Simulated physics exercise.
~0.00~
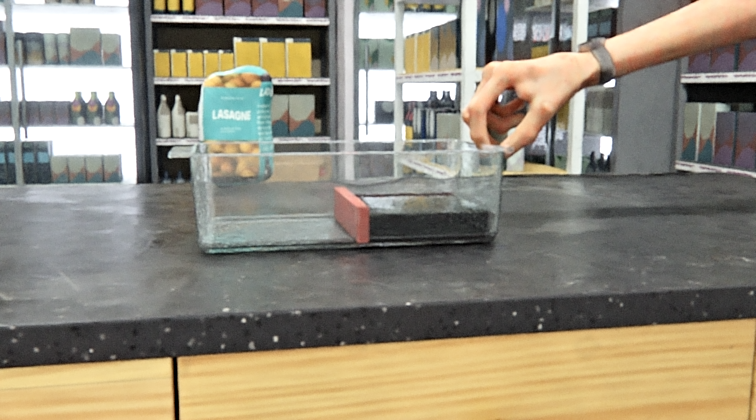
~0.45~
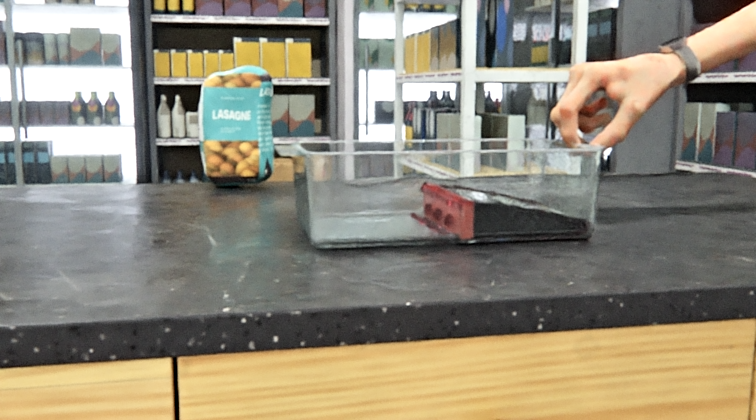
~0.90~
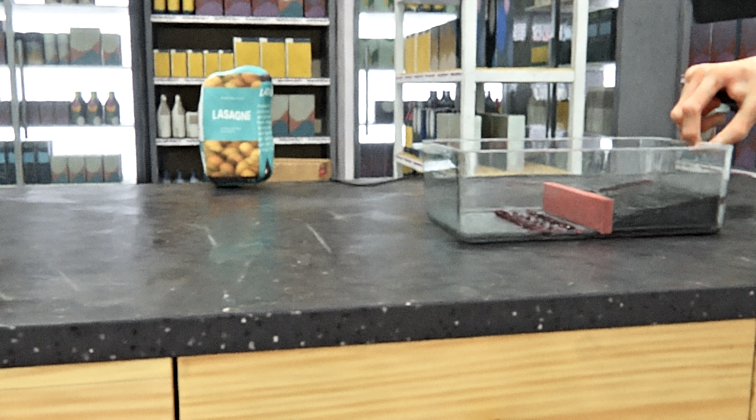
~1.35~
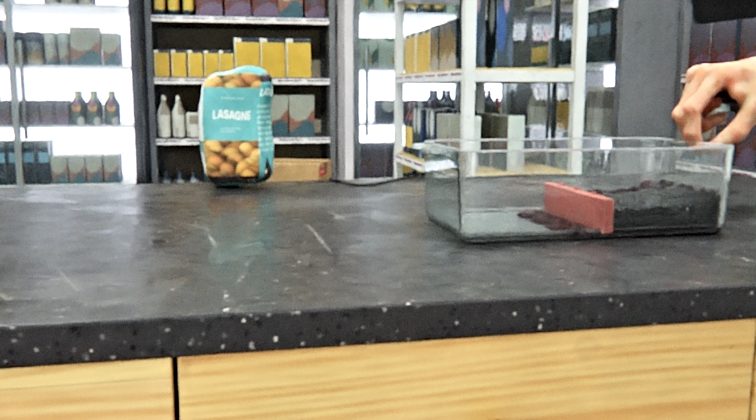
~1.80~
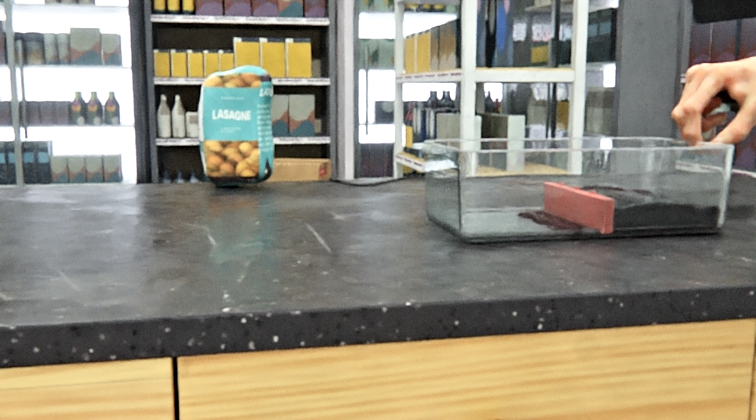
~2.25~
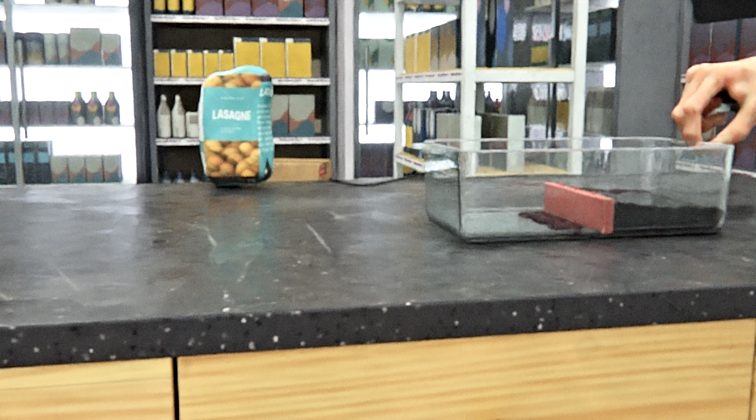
To begin with, a clear oblong tub sits on a dark speckled work surface, a reddish divider standing inside it and dark liquid filling the low space on the divider's right. A hand with a band on its wrist holds the tub's right end, and a lasagne pack stands behind, before stocked shelves. The hand pulls the tub to the right, and the dark contents tilt and stir around the divider. Then the tub stops near the right edge and stays put, the hand still on it. At the end, most of the dark liquid lies right of the divider, with a little on the left and none spilled outside.
